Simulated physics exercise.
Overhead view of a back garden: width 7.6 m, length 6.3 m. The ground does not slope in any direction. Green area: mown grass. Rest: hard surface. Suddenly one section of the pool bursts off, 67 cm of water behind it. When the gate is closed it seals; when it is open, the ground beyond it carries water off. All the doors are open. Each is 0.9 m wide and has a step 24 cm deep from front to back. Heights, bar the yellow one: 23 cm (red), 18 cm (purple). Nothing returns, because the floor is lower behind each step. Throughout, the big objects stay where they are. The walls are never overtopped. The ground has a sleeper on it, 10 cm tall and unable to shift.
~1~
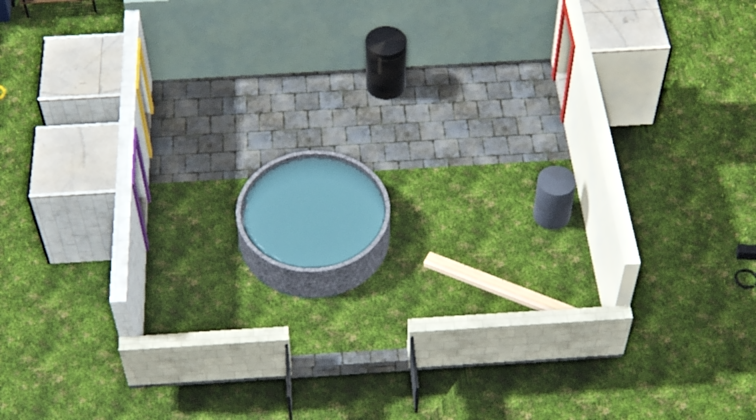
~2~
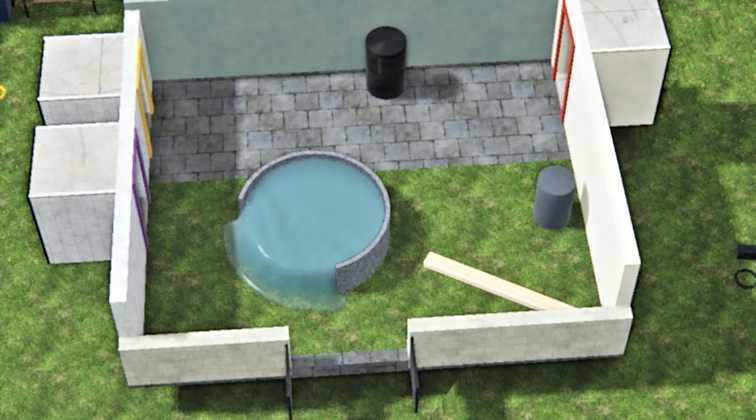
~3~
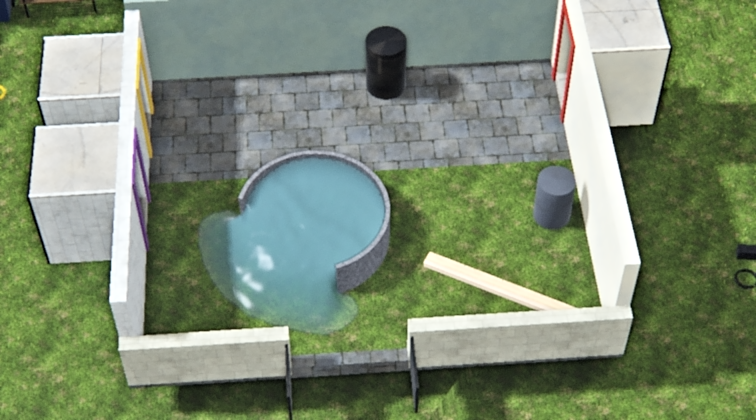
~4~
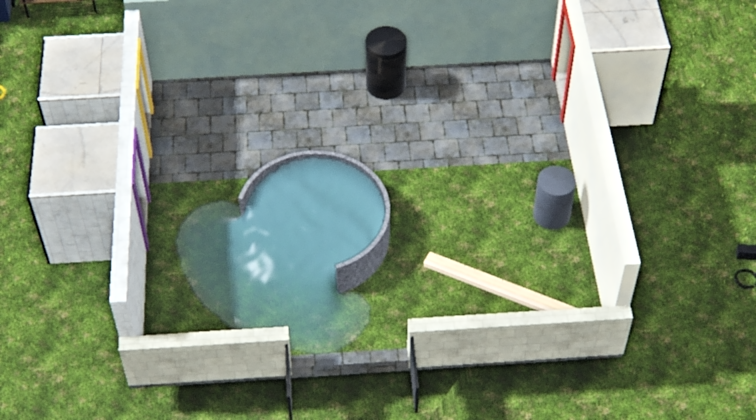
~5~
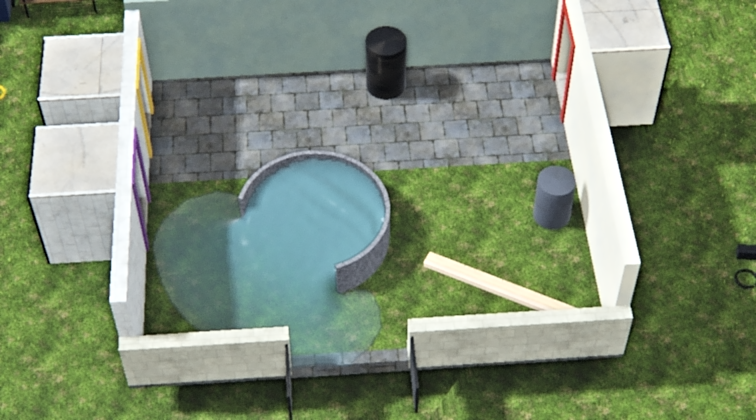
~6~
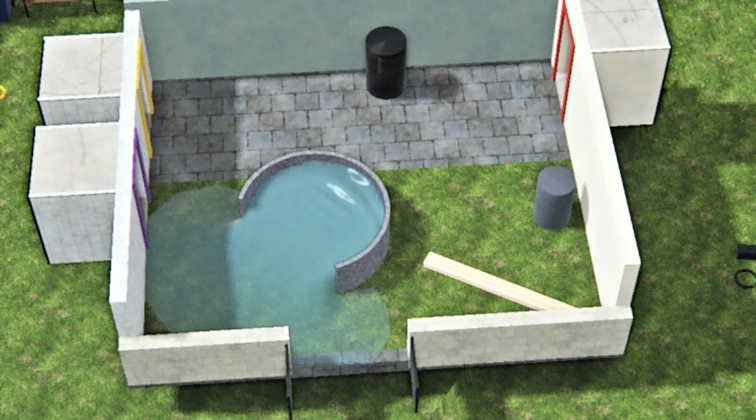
Water bursting through the front-left side of a round grey pool and spreading across the grass of a walled garden.
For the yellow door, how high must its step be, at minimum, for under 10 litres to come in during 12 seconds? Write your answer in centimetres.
It must be roughly 8 cm high.
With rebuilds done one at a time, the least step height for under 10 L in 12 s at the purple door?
At purple, roughly 17 cm.
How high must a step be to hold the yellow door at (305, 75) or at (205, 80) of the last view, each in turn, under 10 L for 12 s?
First place around 8.5 cm, second around 17 cm.
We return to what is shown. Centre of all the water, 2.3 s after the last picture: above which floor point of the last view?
The balance point sits at roughly (239, 272).
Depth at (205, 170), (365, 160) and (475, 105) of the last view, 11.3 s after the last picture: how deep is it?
Depths of roughly 6 cm, 5 cm and 2 cm, in that order.
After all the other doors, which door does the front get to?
Answer: Red.
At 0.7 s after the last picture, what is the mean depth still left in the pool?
About 34 cm.
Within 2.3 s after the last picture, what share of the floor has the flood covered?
35 %.
Then, 0.7 s after the last picture water covers 25 % of the floor, deepest (52 cm) near (154, 363); it has not reached the yellow door.
Then, 2.3 s after the last picture water covers 35 % of the floor, deepest (30 cm) near (143, 364); 3 cm at the yellow door, 0 litres in over its 6 cm step.
Then, 11.3 s after the last picture water covers 95 % of the floor, deepest (8 cm) near (200, 228); 5 cm at the yellow door, 26 litres in over its 6 cm step.
At the yellow door as built, the water peaked near 10 cm, 6.7 s after the last picture.
Run again over the same 12 s with other heights there, 20 litres in over 6.5 cm, 4 litres over 10 cm. The limit of 10 litres is kept from about 8 cm up.
